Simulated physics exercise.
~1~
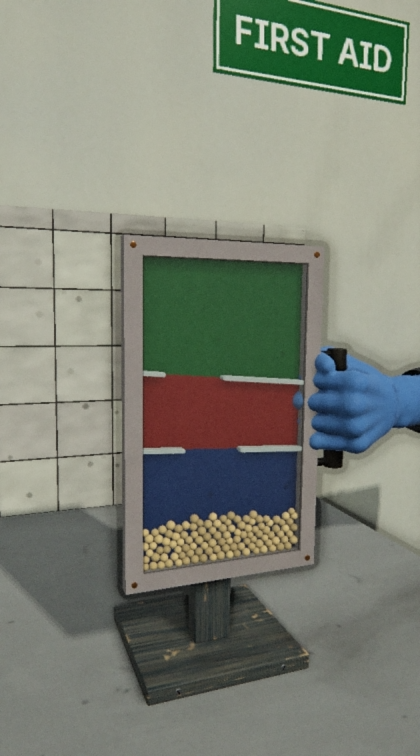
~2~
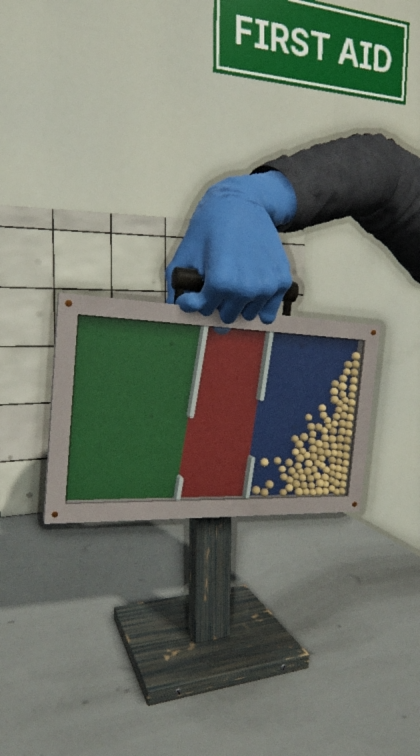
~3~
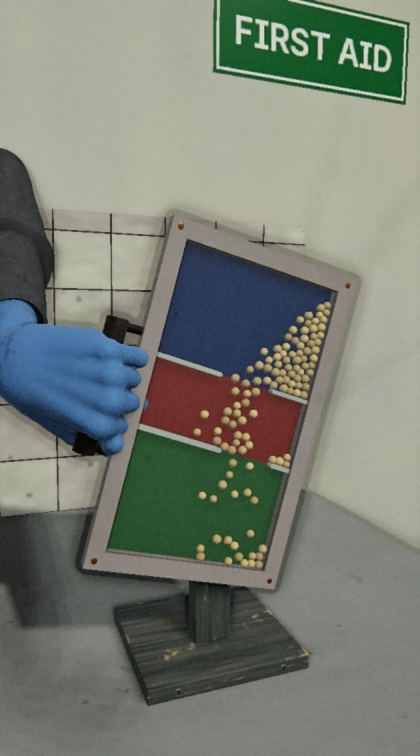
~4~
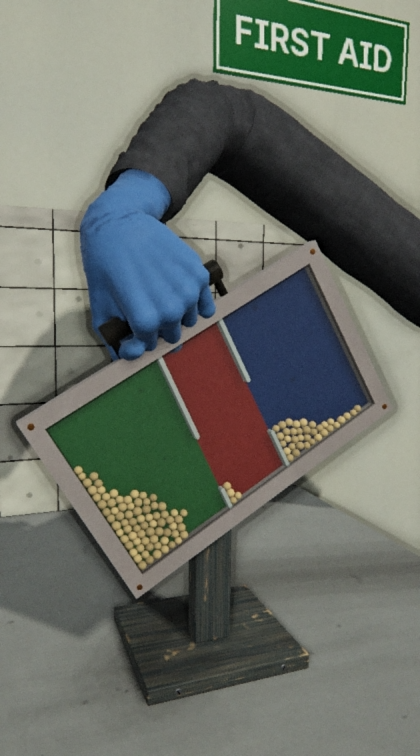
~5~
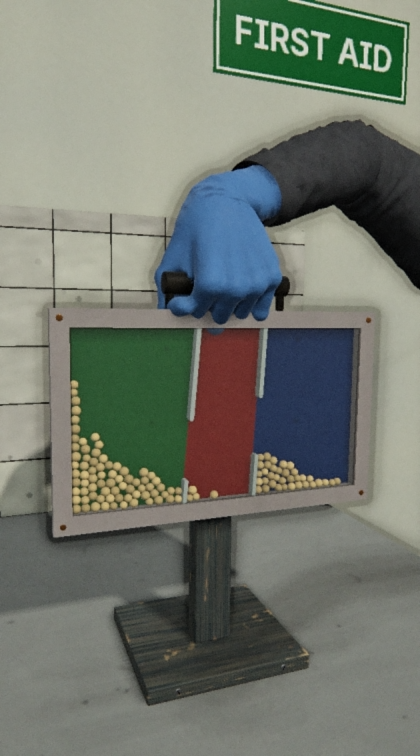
Against a tiled wall beneath a first aid sign, a blue-gloved hand turns a framed box anticlockwise on its stand until it is nearly upside down, spilling pale beans from the blue chamber through red into green, then swings it partway back, leaving most in green, some in blue and few in red.
